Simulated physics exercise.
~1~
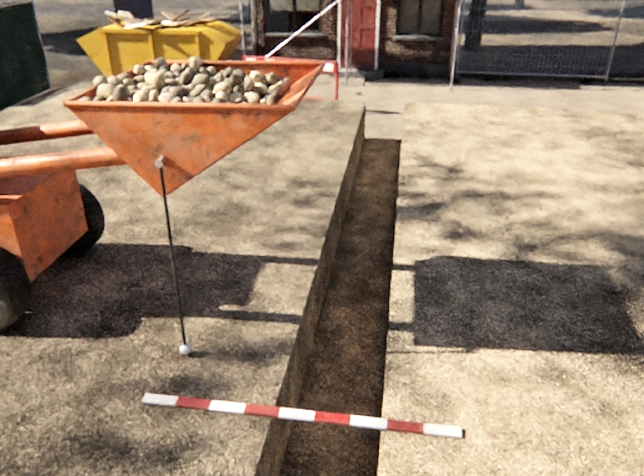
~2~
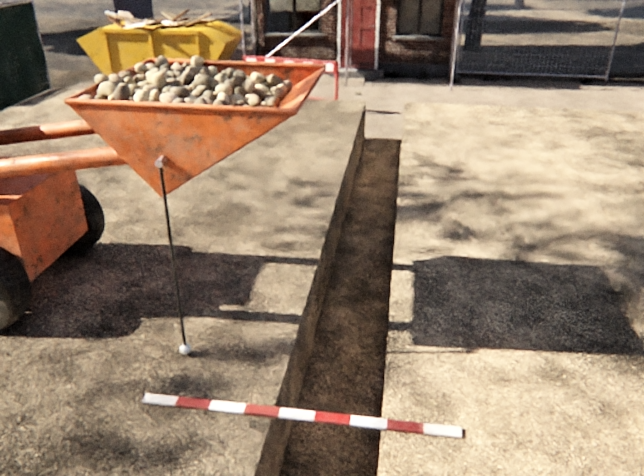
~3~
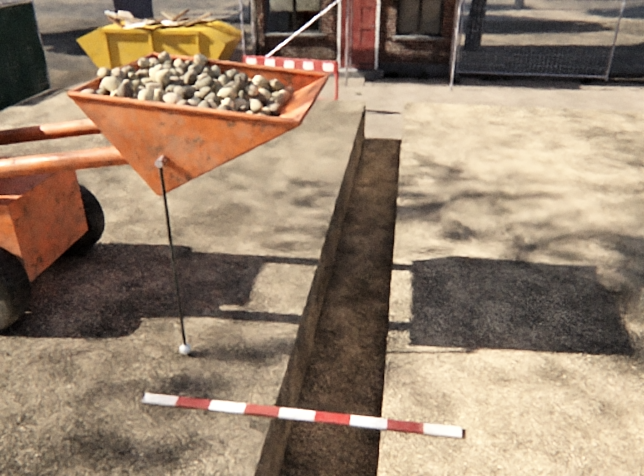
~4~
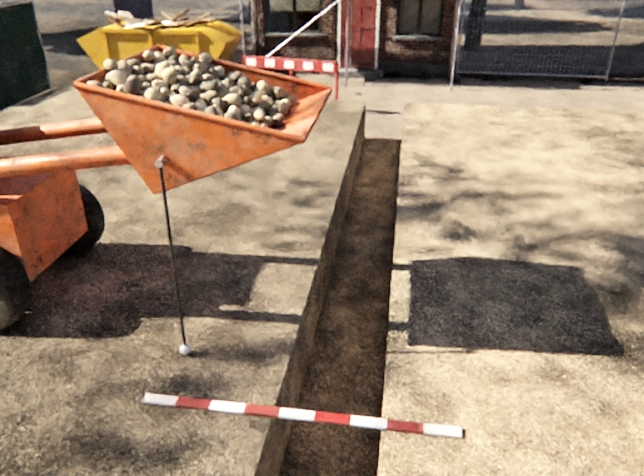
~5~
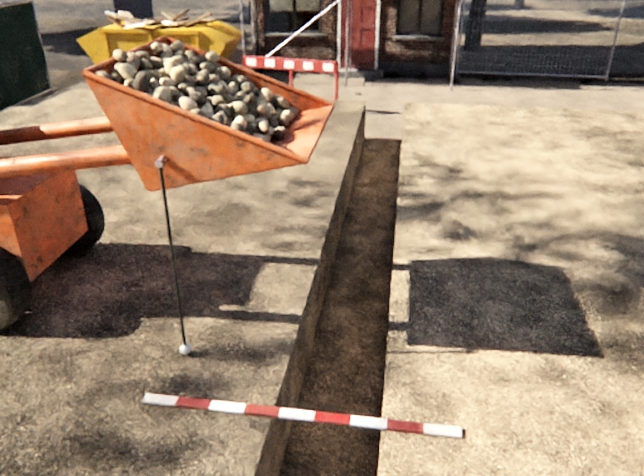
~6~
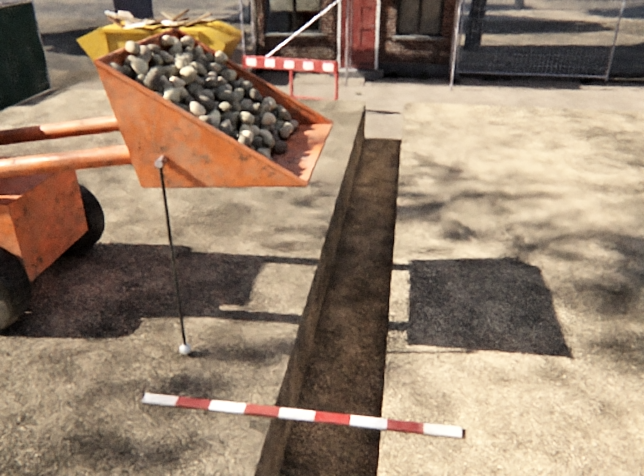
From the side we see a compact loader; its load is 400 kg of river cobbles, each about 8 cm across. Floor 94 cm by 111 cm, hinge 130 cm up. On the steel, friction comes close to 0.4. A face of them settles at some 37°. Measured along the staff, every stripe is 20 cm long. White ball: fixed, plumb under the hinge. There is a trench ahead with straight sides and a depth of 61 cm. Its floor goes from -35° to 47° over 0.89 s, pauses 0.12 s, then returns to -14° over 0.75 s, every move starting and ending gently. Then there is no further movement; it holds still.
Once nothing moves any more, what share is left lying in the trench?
About 70 per cent.
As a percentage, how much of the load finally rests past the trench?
Roughly 25 percent of it.
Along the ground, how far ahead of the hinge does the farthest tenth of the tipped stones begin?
I'd put it at about 230 cm.
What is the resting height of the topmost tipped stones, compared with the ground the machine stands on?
It rests some 12 cm higher than the ground the machine stands on.
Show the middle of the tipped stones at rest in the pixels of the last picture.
Centre estimate: Around (362, 367).
A little later the floor is at 34°; 99 % in the bucket, 1 % short of the trench; the foremost stones are at (284, 222).
Then the floor is at 47°; 55 % in the bucket, 23 % short of the trench, 21 % in the trench; the foremost stones are at (327, 319).
Later still the floor is at -14°; 0 % in the bucket, 4 % short of the trench, 70 % in the trench, 26 % past the trench; the foremost stones are at (623, 350).
In the end the floor is at -14°; 0 % in the bucket, 4 % short of the trench, 70 % in the trench, 26 % past the trench; the foremost stones are past the picture's edge.
